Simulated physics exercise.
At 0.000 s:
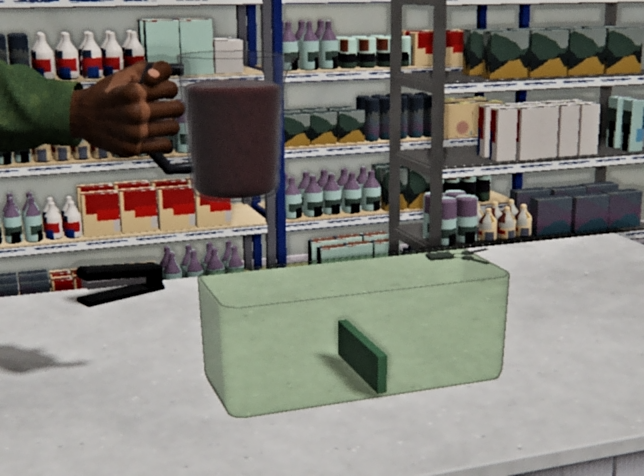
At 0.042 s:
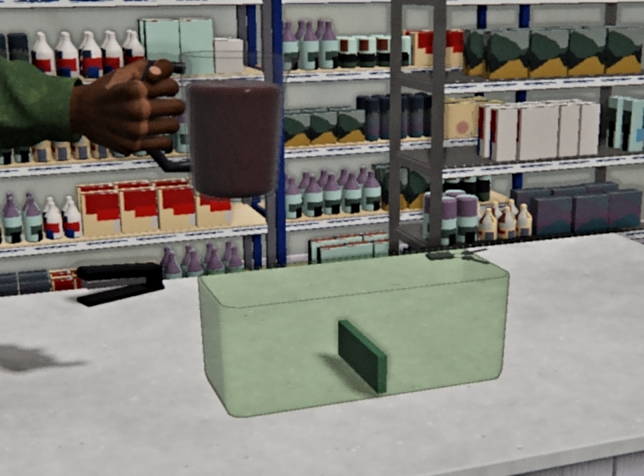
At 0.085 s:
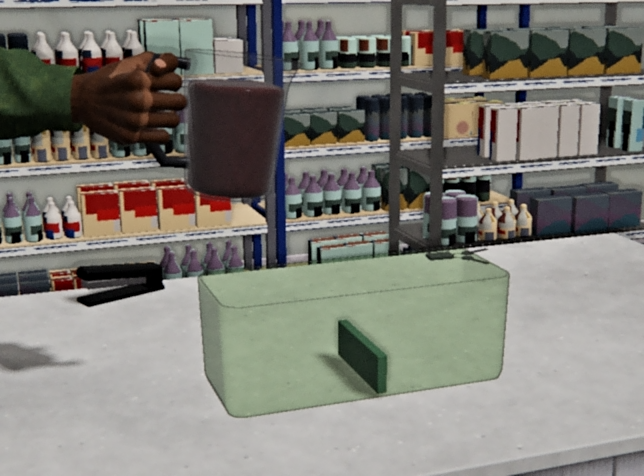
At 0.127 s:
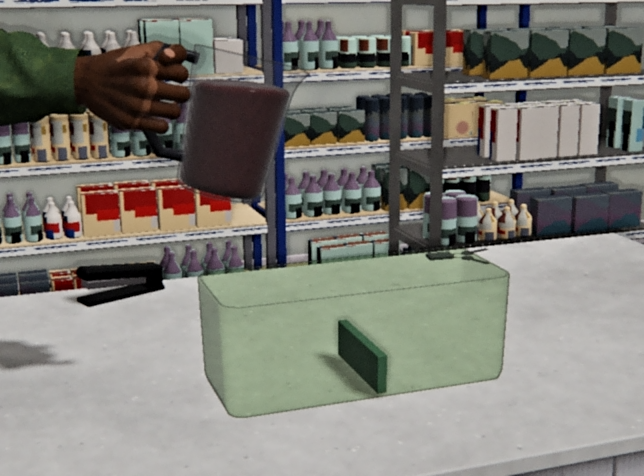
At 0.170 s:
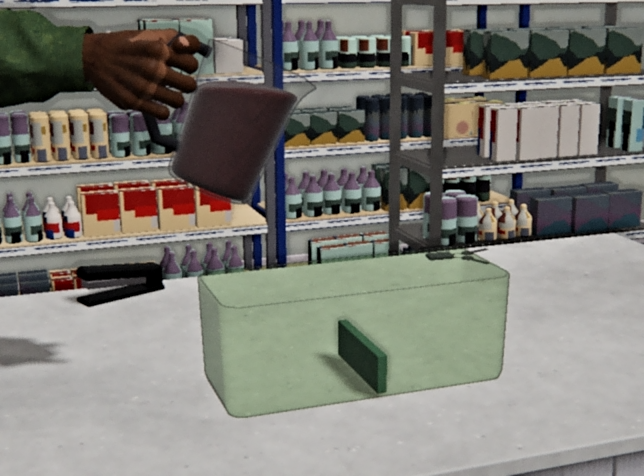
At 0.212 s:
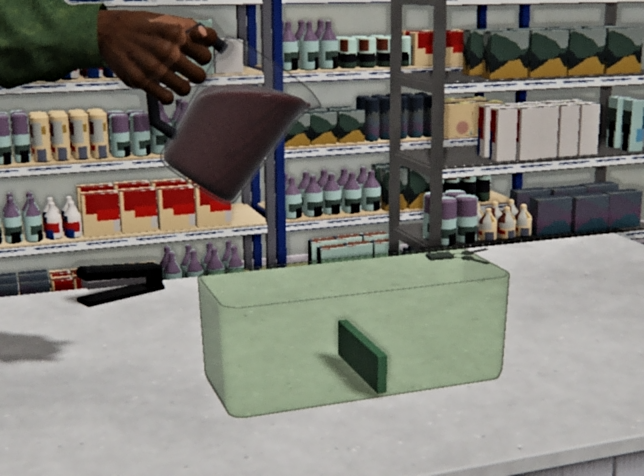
A dark-skinned hand in a green sleeve, at the upper left, holds a clear jug of dark purplish-red liquid by its handle and rolls it rightwards, barely at first, then faster, the liquid shifting toward the lowering rim. Below sits an empty, pale green oblong basin with a small dark green upright wall inside. The still camera looks slightly down across a light grey shop counter toward stocked shelves.
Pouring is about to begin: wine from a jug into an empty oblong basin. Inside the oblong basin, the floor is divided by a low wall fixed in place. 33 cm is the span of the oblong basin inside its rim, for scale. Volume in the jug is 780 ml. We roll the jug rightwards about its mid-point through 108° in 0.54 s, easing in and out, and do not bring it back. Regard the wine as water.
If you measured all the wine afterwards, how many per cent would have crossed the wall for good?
Around 66 per cent would have crossed.
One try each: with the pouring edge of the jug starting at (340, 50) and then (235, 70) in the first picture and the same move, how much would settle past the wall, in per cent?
Near 90 in a hundred on the first go and near 5 in a hundred on the second.
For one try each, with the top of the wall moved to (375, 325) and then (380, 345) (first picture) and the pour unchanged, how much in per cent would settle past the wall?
First 30, then 25 per cent.
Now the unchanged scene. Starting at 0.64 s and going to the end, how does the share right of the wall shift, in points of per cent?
Looks like it went upward, around 28 per cent.
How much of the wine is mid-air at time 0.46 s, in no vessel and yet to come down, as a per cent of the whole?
Some 32 per cent, I reckon.
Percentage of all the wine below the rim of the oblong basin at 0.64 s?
My estimate is about 60 percent.
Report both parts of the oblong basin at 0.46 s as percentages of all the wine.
Around 0 on the left and around 8 on the right.
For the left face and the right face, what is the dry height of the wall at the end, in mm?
Left side: Around 34 mm. Right side: Around 18 mm.
After 0.46 s the tilt is 102° and 60 per cent is still to pour, 0 is left of the wall and 8 right of it.
After 0.64 s the tilt is 108° and 17 per cent is still to pour, 21 is left of the wall and 39 right of it.
After 0.83 s the tilt is 108° and 2 per cent is still to pour, 26 is left of the wall and 64 right of it.
After 1.04 s the tilt is 108° and 0 per cent is still to pour, 31 is left of the wall and 66 right of it.
In the end 32 per cent lies left of the wall, 66 right of it and 3 outside.
